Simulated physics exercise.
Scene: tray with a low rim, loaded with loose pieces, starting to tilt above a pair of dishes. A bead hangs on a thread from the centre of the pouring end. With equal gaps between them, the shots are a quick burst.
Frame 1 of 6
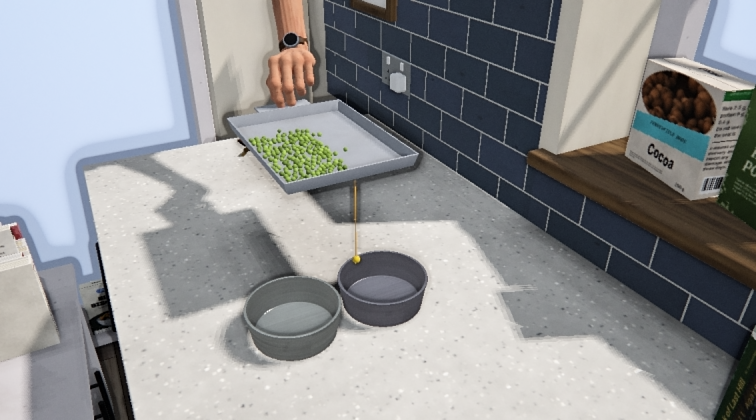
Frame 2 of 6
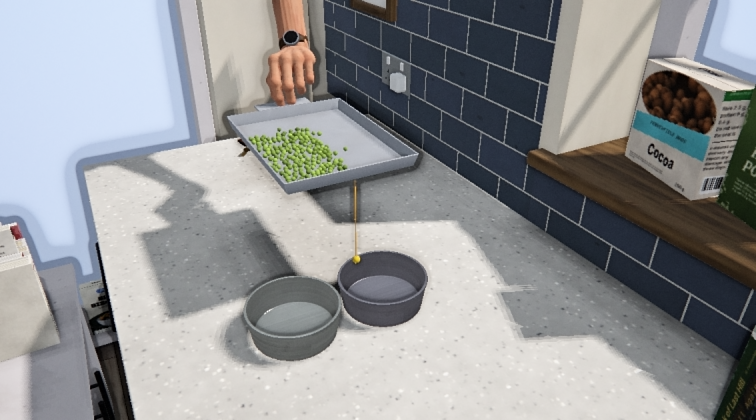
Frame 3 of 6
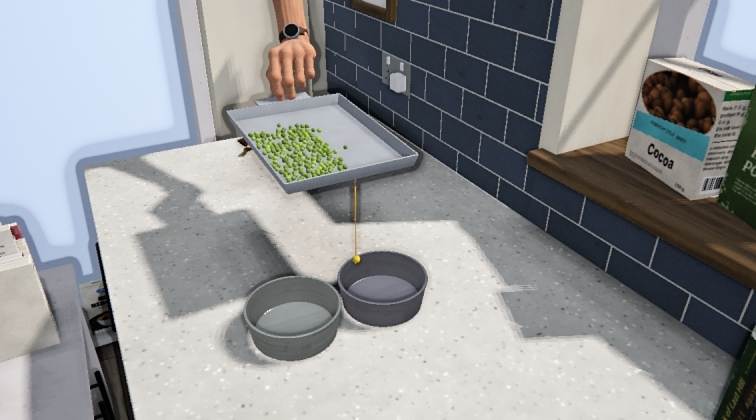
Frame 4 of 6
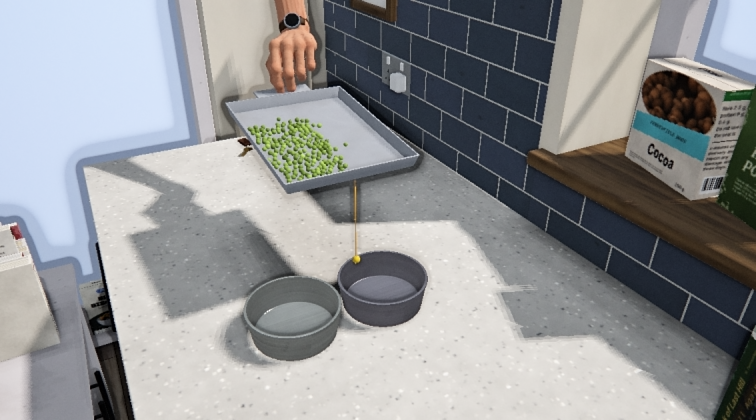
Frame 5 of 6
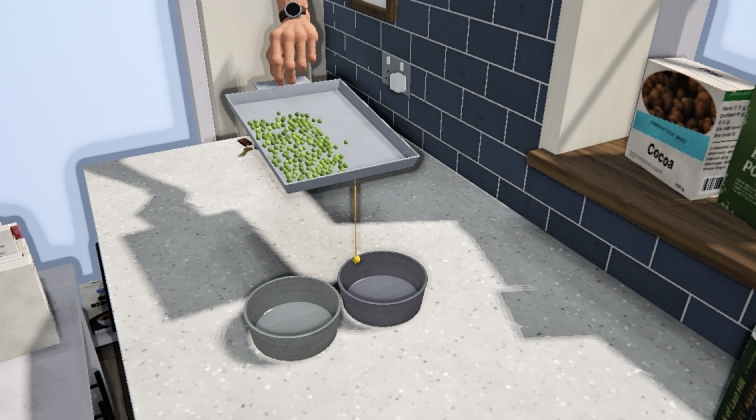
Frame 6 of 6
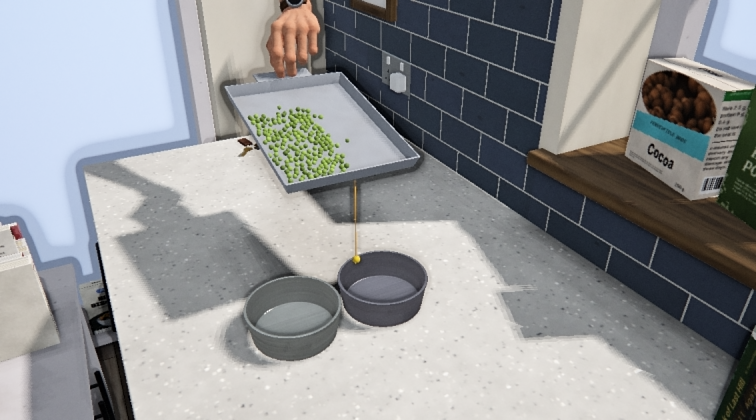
Grey tray of green peas tilting slightly as a hand raises its far end above two empty round dishes on a speckled counter.
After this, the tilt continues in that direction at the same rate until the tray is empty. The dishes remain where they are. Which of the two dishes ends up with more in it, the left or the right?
It pours more generously into the right dish, it seems.
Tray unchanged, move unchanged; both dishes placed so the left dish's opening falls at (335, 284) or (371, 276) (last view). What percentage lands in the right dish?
It would be roughly 20 per cent, followed by roughly 10 per cent.
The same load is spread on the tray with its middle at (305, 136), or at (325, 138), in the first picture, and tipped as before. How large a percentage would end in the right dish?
Around 70 then around 80 per cent.
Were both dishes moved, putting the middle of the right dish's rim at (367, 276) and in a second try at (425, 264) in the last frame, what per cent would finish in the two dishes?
Around 80 per cent for the first position, around 90 per cent for the second.
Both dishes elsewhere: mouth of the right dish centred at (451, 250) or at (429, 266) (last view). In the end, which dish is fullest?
In order of the tries: The dish on the left side, then the dish on the left side.
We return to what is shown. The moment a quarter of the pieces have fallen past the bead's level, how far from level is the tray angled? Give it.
Somewhere around 90 degrees.
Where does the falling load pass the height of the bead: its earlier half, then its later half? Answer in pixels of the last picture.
At about (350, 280), then at (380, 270).
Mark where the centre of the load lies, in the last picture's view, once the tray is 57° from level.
Check around (333, 165) in the last picture.
Shortly afterwards, tray tipped steeply; all but a few on the tray; only a few in the air.
Next, tray tipped right over; a little on the tray; near a quarter in the left dish; near a third in the right dish; a little outside both; near a quarter in the air.
Some moments later, tray tipped past a quarter turn; near a quarter in the left dish; near two thirds in the right dish; near a quarter outside both.
In the end, tray tipped past a quarter turn; near a quarter in the left dish; near two thirds in the right dish; near a quarter outside both.
